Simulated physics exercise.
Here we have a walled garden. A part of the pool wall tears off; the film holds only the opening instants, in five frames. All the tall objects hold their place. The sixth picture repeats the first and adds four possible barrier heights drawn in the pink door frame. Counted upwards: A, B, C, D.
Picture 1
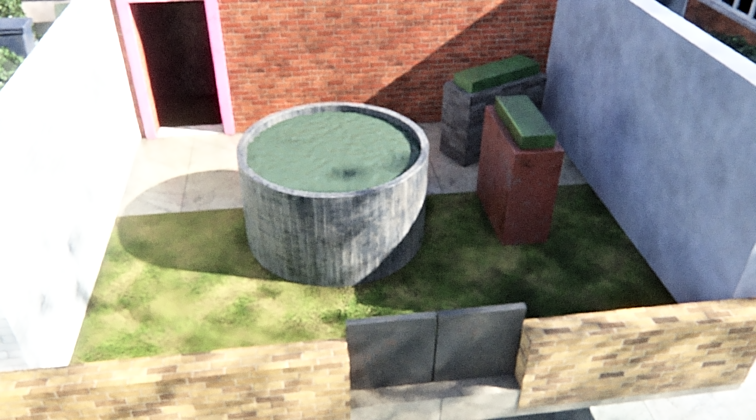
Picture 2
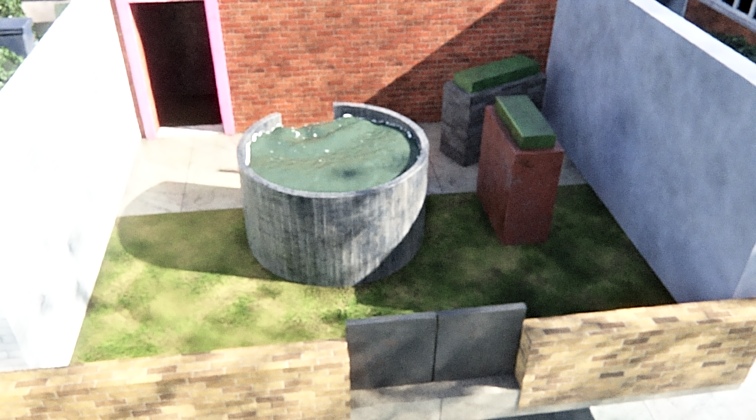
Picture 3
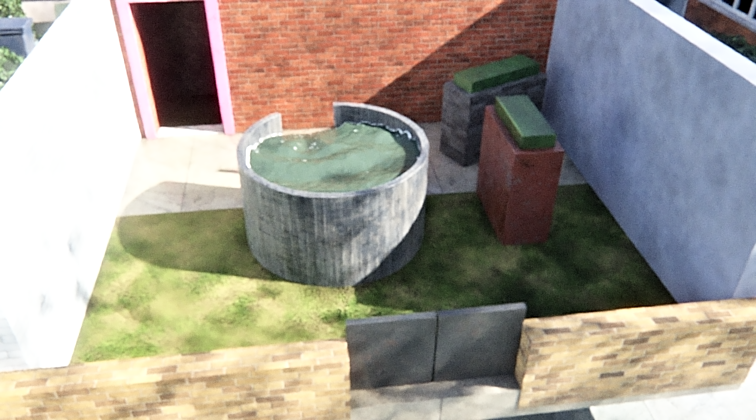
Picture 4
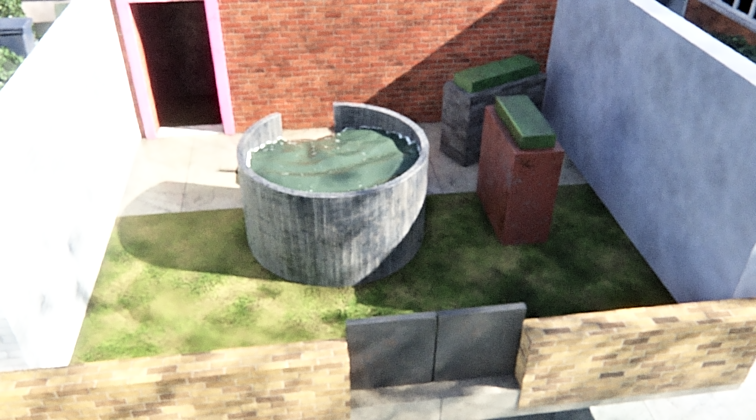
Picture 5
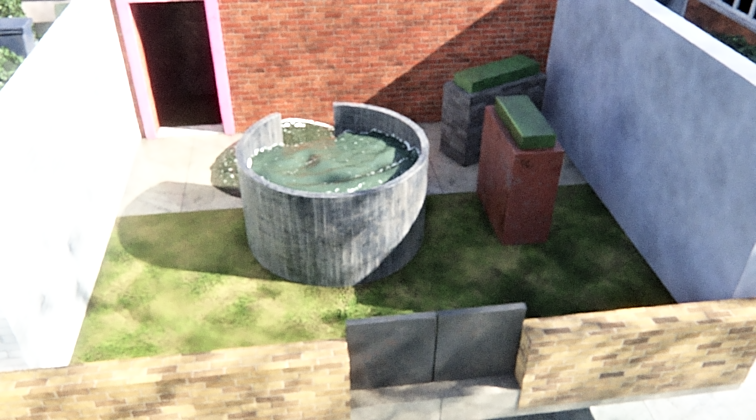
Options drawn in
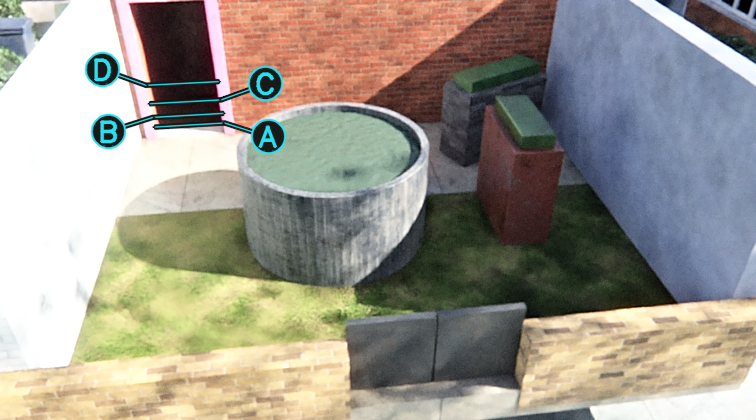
The clip opens on a walled garden where a round concrete pool sits full of still green water before a brick wall with a pink doorway. A gap appears in the pool's far rim, the water inside ripples and lowers, and then water spreads over the paving behind the pool toward the left.
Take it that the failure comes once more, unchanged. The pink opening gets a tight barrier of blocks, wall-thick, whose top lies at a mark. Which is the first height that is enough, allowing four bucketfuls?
Go for B.
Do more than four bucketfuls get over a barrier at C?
No.
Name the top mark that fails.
Here it is mark A.
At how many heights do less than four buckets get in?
Three of them.
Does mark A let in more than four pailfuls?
Yes, that goes wrong.
On the marked copy, A at (190, 124); B at (188, 115); C at (185, 101); D at (182, 83); from the bottom up A, B, C, D.
Choosing A, about 11 bucketfuls get in.
Choosing B, a bucket or two gets in.
Choosing C, nothing gets over.
Choosing D, nothing gets over.
